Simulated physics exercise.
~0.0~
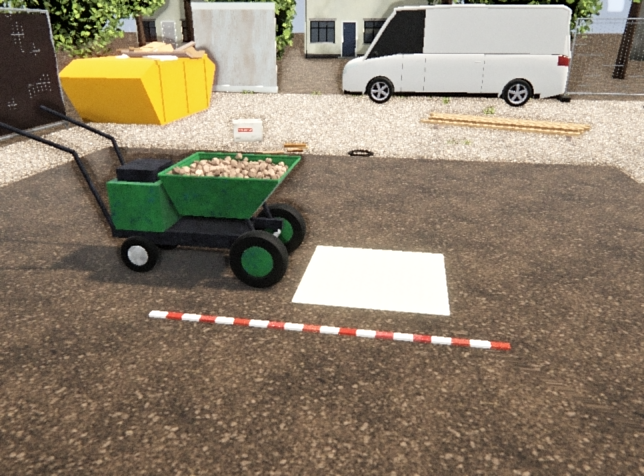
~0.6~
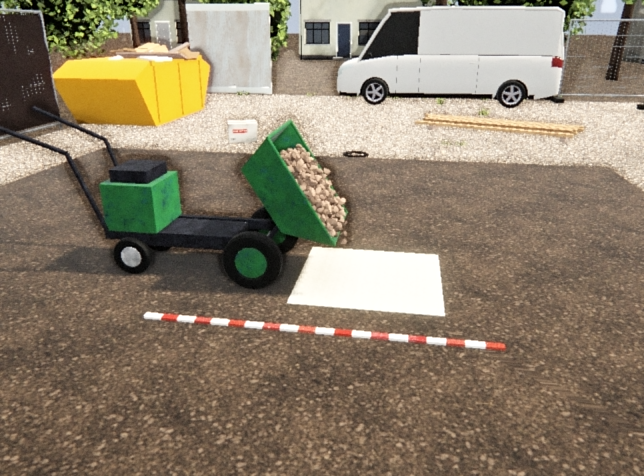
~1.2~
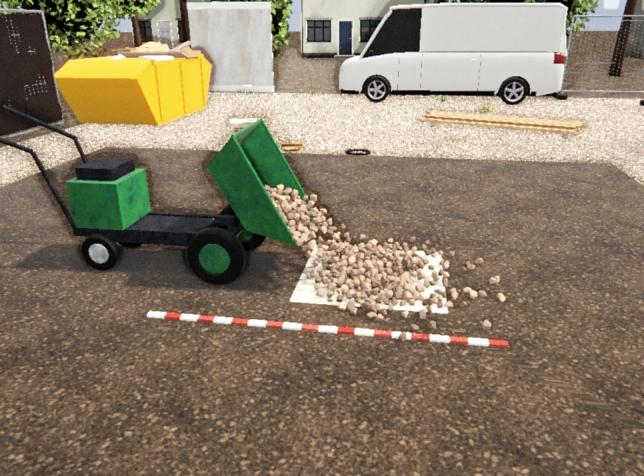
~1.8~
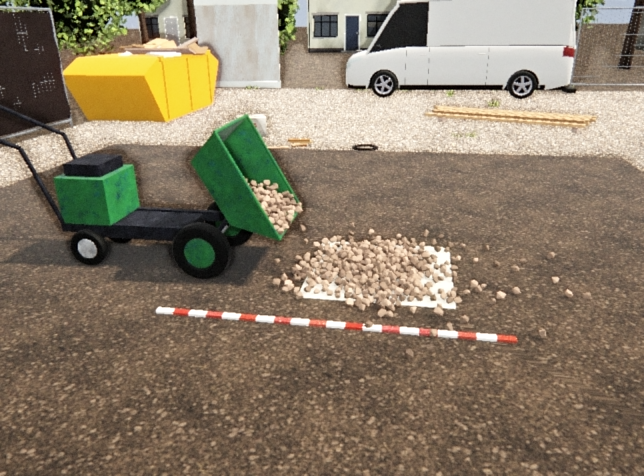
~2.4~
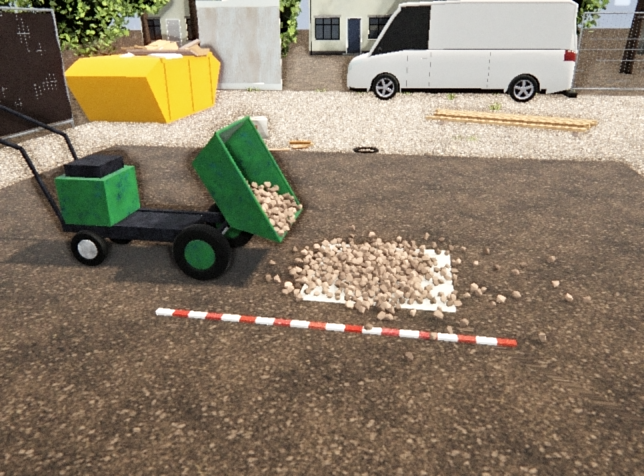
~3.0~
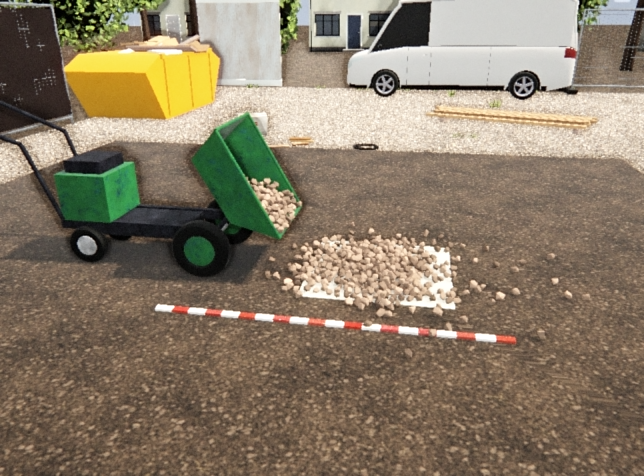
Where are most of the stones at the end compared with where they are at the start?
At the start the stones are all in the barrow's green tray, left of the white sheet. By the end most of them lie lower and further right, spread over the sheet and the ground around it, while some remain in the tipped tray.
